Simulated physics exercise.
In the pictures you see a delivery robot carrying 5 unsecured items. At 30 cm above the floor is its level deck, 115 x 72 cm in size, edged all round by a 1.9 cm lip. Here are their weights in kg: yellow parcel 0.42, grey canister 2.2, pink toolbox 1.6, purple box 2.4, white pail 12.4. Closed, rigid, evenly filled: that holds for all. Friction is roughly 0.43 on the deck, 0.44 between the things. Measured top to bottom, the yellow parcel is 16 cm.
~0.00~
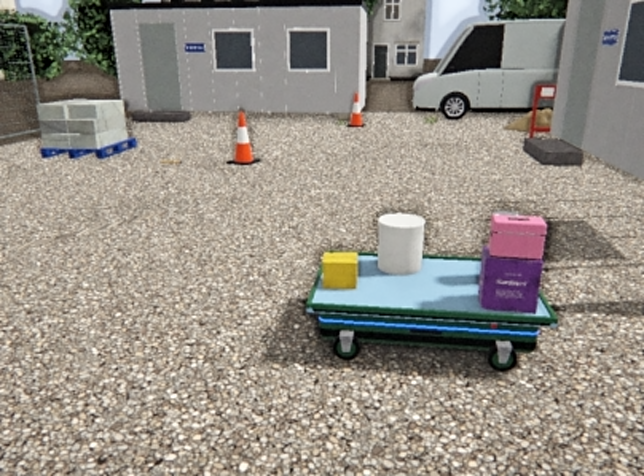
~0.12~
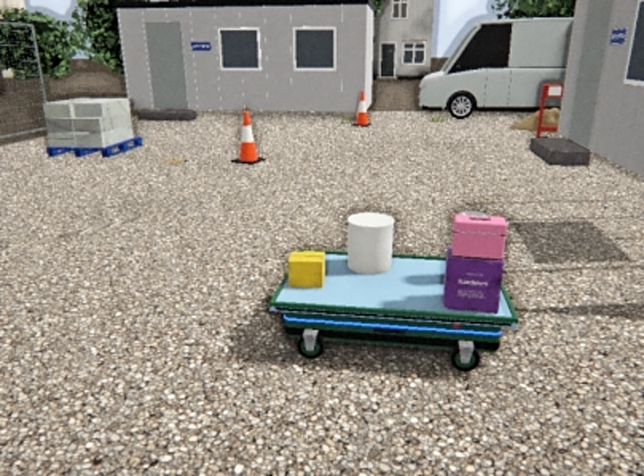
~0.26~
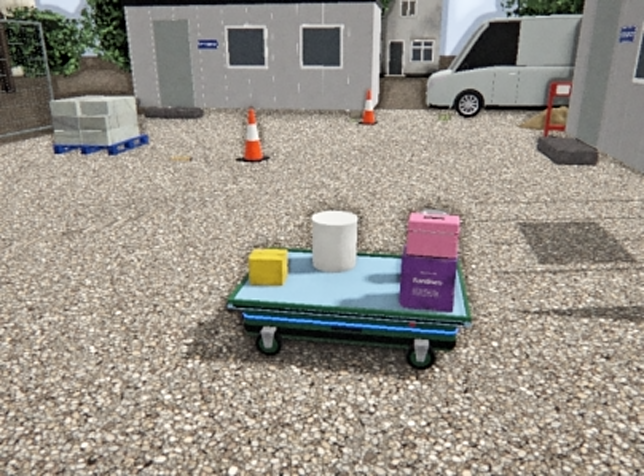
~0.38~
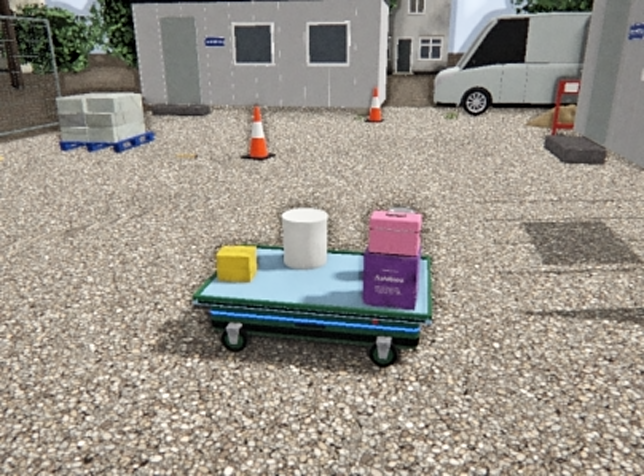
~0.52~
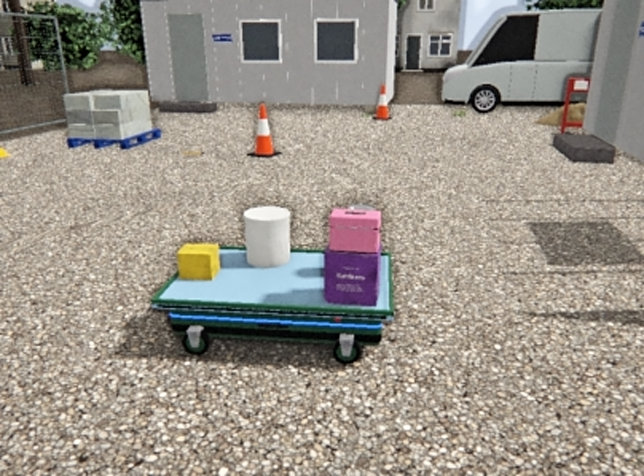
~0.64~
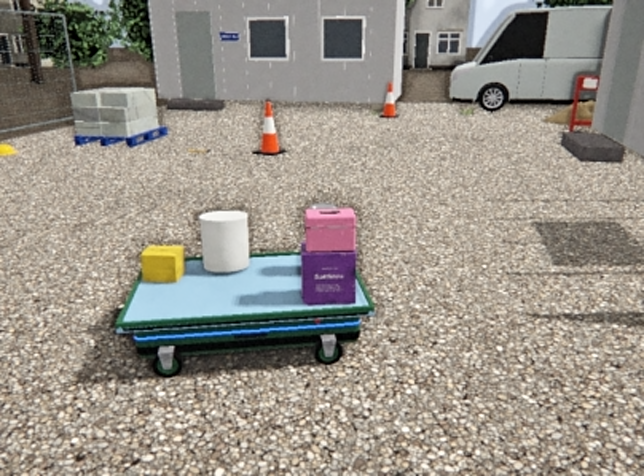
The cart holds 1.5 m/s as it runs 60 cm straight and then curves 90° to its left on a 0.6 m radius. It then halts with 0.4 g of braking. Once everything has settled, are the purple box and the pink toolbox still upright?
The purple box is; the pink toolbox is.
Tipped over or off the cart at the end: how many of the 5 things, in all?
The count comes out at 3.
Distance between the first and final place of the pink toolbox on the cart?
Around 0 centimetres.
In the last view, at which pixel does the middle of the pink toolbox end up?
At pixel (210, 297) or so, give or take.
After 1.04 s, cart 156 cm along, turned 77°; yellow parcel now off the cart; grey canister leaning 28°; white pail leaning 11°.
After 1.44 s, cart 207 cm along, turned 90°; grey canister now off the cart; white pail leaning 57°.
At rest (2.1 s), off the cart and tipped over, grey canister and white pail; off the cart but upright, yellow parcel; the other 2 in place, give or take 10 cm. In the last view, purple box near (211, 353), pink toolbox near (210, 297).
